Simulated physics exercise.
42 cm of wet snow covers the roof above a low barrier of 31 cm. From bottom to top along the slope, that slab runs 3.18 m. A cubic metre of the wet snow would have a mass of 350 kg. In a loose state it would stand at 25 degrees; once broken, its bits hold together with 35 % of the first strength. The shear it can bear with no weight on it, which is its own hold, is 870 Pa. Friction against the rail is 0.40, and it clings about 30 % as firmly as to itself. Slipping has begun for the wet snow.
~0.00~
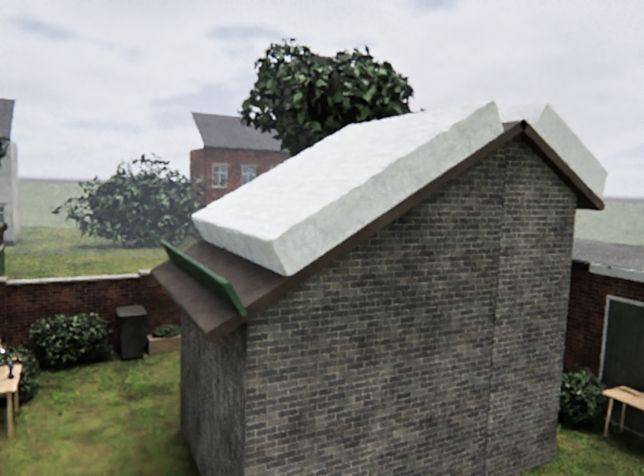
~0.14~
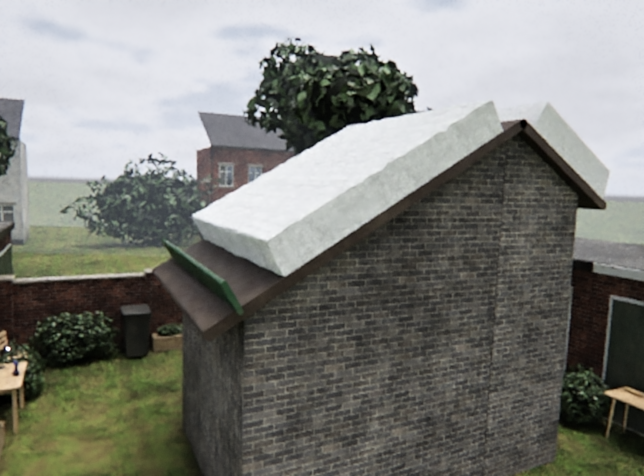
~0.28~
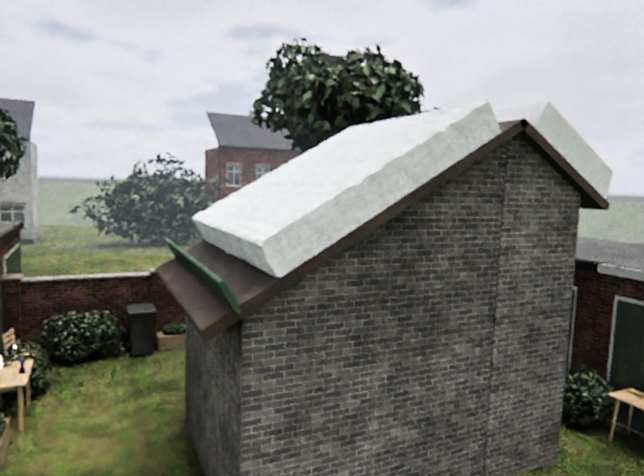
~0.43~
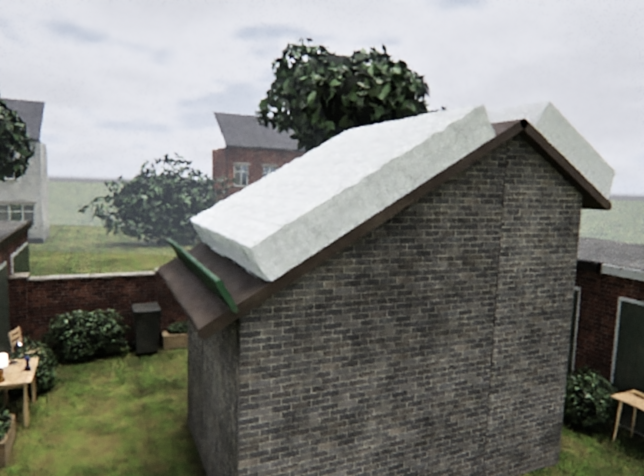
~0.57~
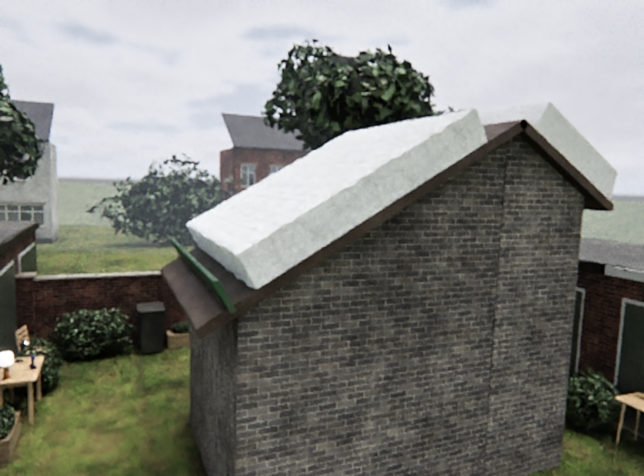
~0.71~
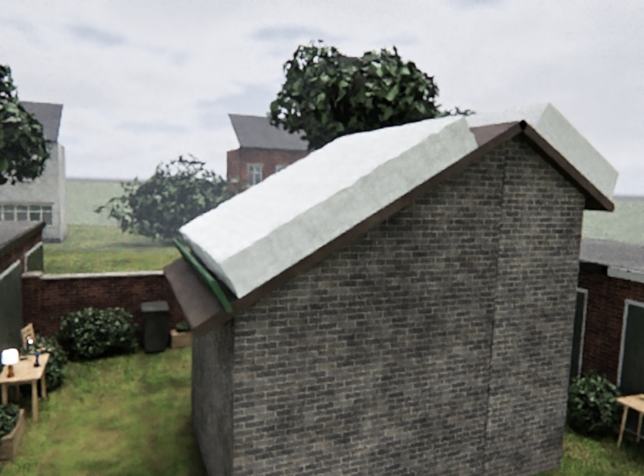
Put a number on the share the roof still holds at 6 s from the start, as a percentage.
That would be about 95 out of 100.
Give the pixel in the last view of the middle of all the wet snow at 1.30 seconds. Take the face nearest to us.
Pretty much at (321, 220), I'd say.
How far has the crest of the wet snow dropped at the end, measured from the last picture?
Around 0.3 m.
By 1.30 s, 100 % of the snow is on the roof.
By 2.00 s, 95 % of the snow is on the roof.
By 2.70 s, 95 % of the snow is on the roof.
By 3.40 s, 95 % of the snow is on the roof.
By 6.00 s, at the end, 95 % of the snow is on the roof.
